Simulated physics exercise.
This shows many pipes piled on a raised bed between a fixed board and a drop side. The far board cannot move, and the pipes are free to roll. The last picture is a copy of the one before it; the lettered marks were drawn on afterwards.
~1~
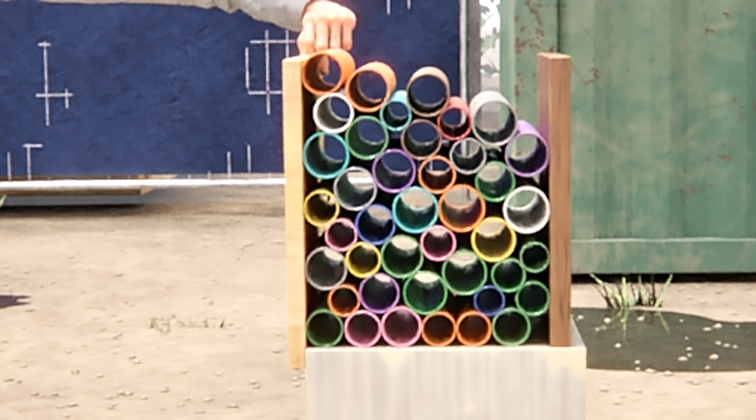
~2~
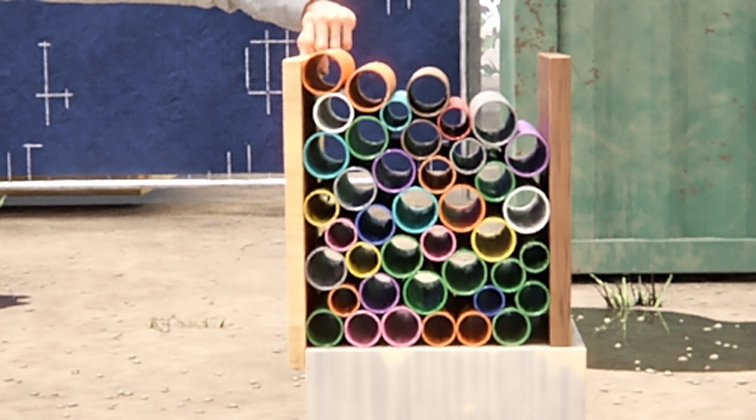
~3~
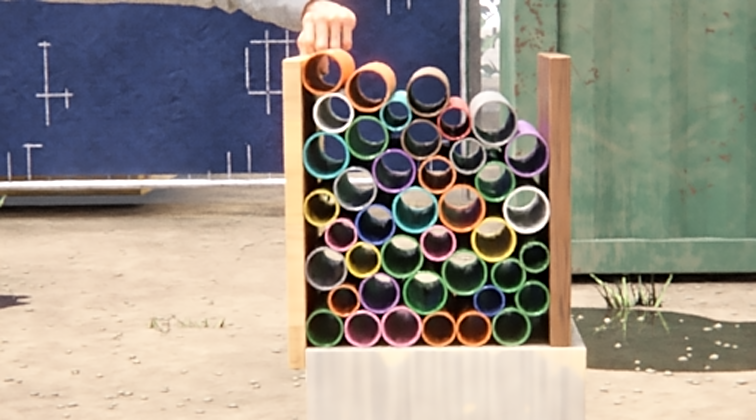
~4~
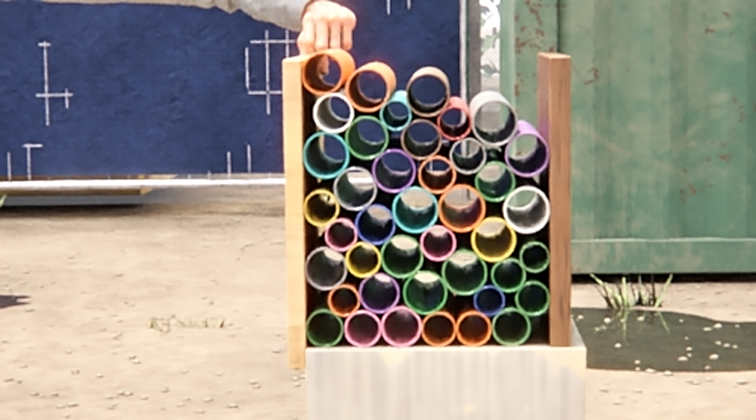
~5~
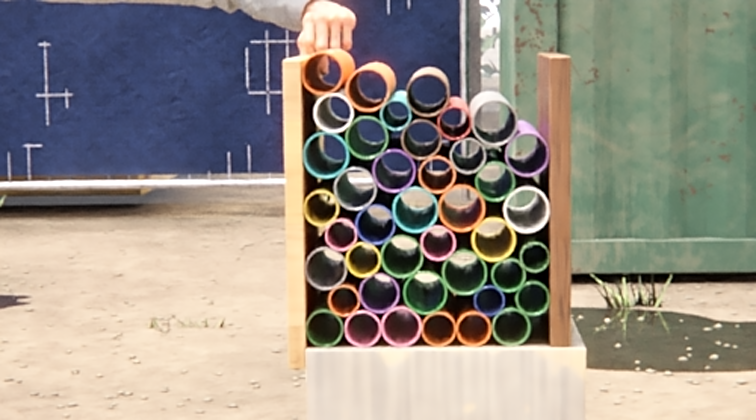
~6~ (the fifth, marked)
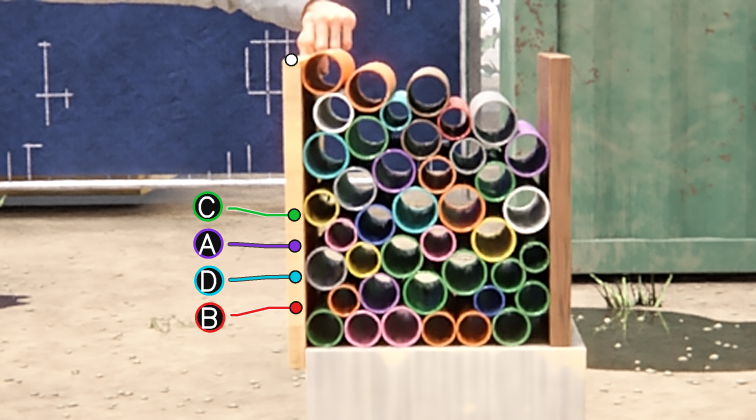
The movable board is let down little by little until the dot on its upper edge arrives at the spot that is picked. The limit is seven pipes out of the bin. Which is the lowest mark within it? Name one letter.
Slide it to C.
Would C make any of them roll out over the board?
Yes, at C.
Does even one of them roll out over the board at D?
At D: Yes.
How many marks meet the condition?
The number is one.
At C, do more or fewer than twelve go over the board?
It loses fewer than twelve.
On the marked copy, A at (295, 246); B at (296, 308); C at (294, 215); D at (295, 277); the white dot at (291, 60).
Following C. Soon after the start, top of the board (302, 128).
Later, top of the board (303, 206).
In the end, top of the board (304, 214), six out over the board.
As for the rest, A more than seven out over the board; B more than seven out over the board; D more than seven out over the board.
